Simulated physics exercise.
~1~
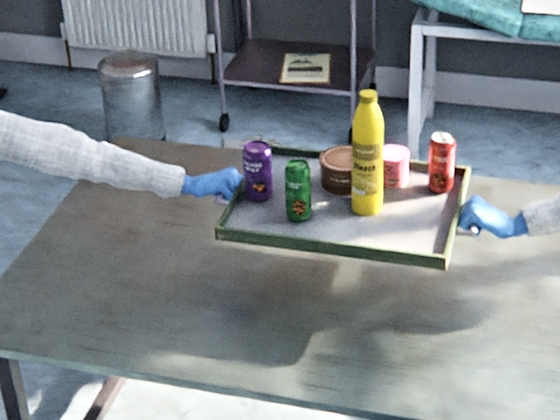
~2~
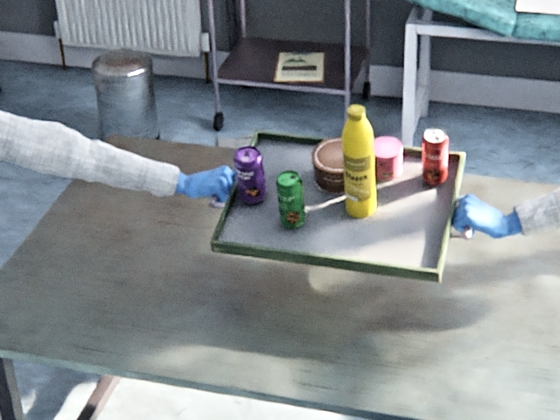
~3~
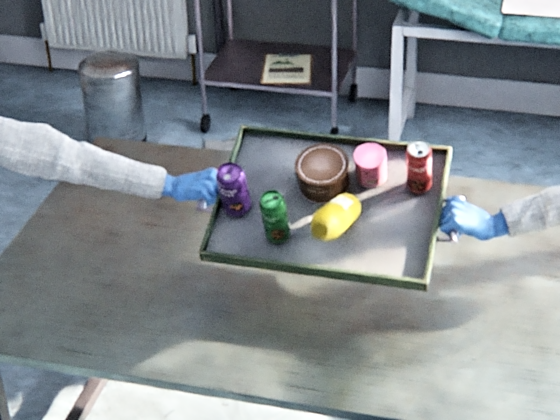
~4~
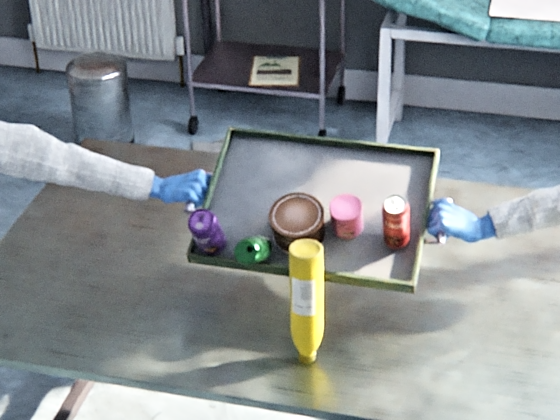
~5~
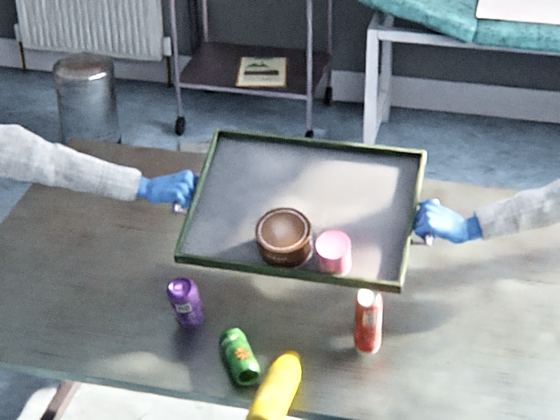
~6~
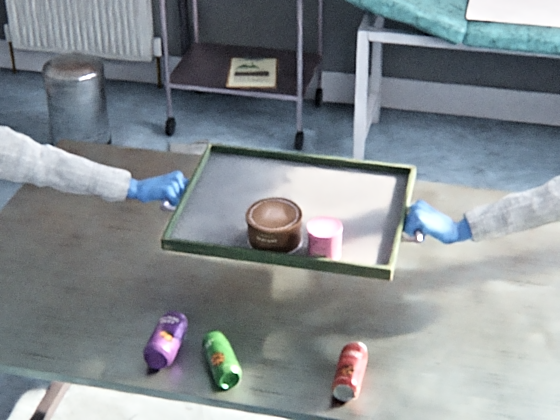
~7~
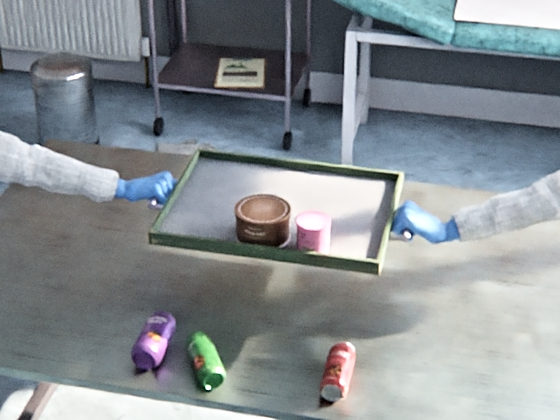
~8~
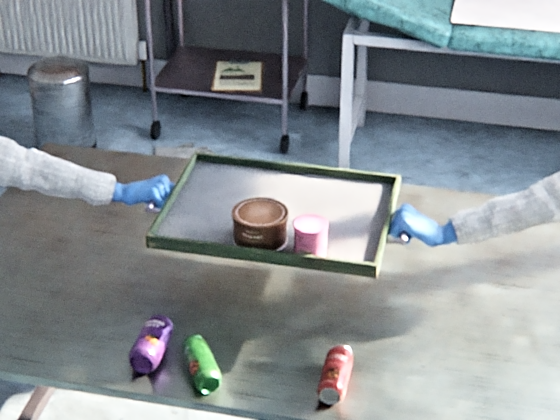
Above a table, gloved hands tipping a tray toward the viewer, bottle and three cans falling off, tub and pink tin staying aboard.
